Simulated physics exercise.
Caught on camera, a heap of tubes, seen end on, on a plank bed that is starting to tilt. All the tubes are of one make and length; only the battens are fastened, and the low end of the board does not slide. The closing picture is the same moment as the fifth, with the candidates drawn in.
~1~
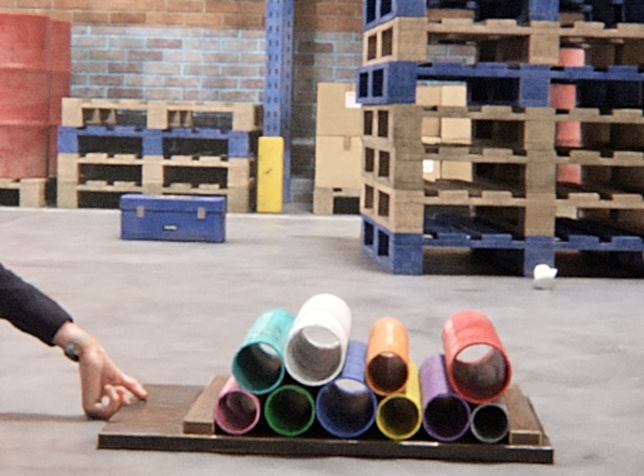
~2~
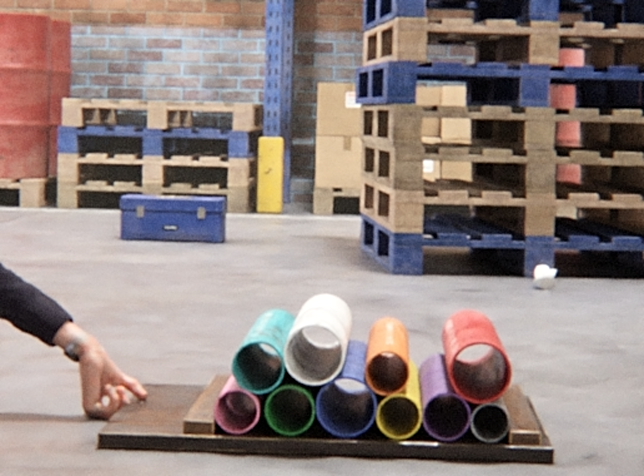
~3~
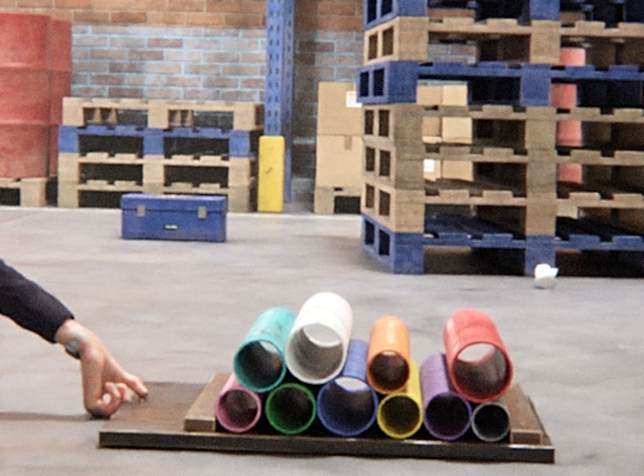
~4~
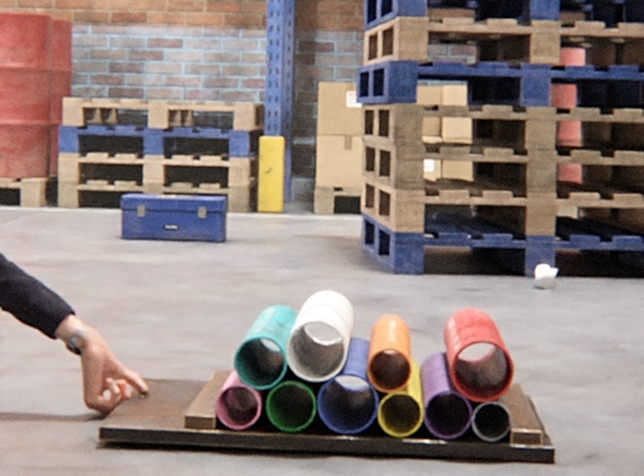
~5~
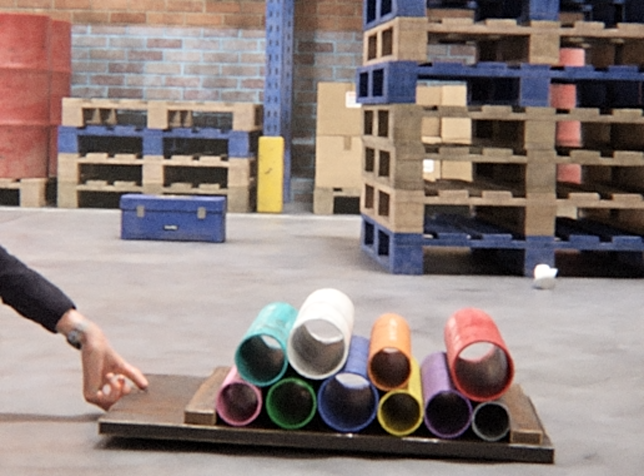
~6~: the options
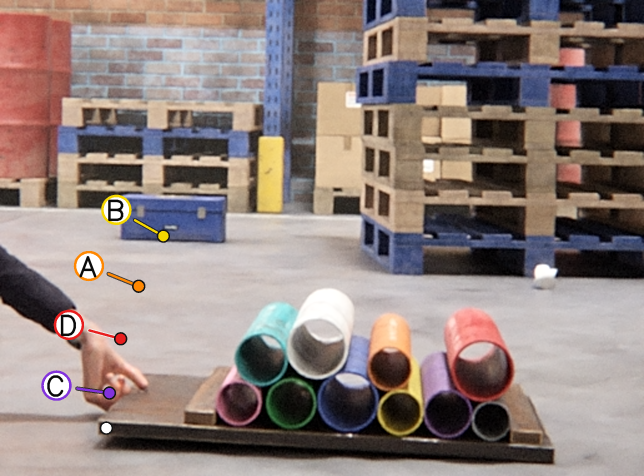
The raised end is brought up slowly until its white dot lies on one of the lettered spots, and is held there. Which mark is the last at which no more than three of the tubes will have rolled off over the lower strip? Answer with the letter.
Mark B is as high as it can go.
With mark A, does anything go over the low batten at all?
Yes, at A.
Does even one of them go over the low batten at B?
Yes, at B.
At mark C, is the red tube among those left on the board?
Yes, with C.
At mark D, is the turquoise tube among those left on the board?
Yes.
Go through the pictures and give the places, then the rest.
Board (330, 413); pink tube (237, 411); green tube (290, 411), in the first frame.
Green tube (290, 410); blue tube (346, 406), in the second frame.
Board (331, 412); pink tube (238, 409); turquoise tube (260, 365); grey tube (491, 422), in the third frame.
Board (331, 409); pink tube (238, 406); green tube (291, 406), in the fourth frame.
Board (331, 407); pink tube (238, 403); green tube (291, 403), in the fifth frame.
On the copy, A at (139, 286); B at (163, 236); C at (109, 393); D at (121, 339); the white dot at (106, 428).
On B. First, board at 19°.
Then, board at 28°.
Finally, board at 28°, three over the low batten (orange, red, white).
By contrast, A two over the low batten (orange, red); C none over the low batten; D one over the low batten (red).
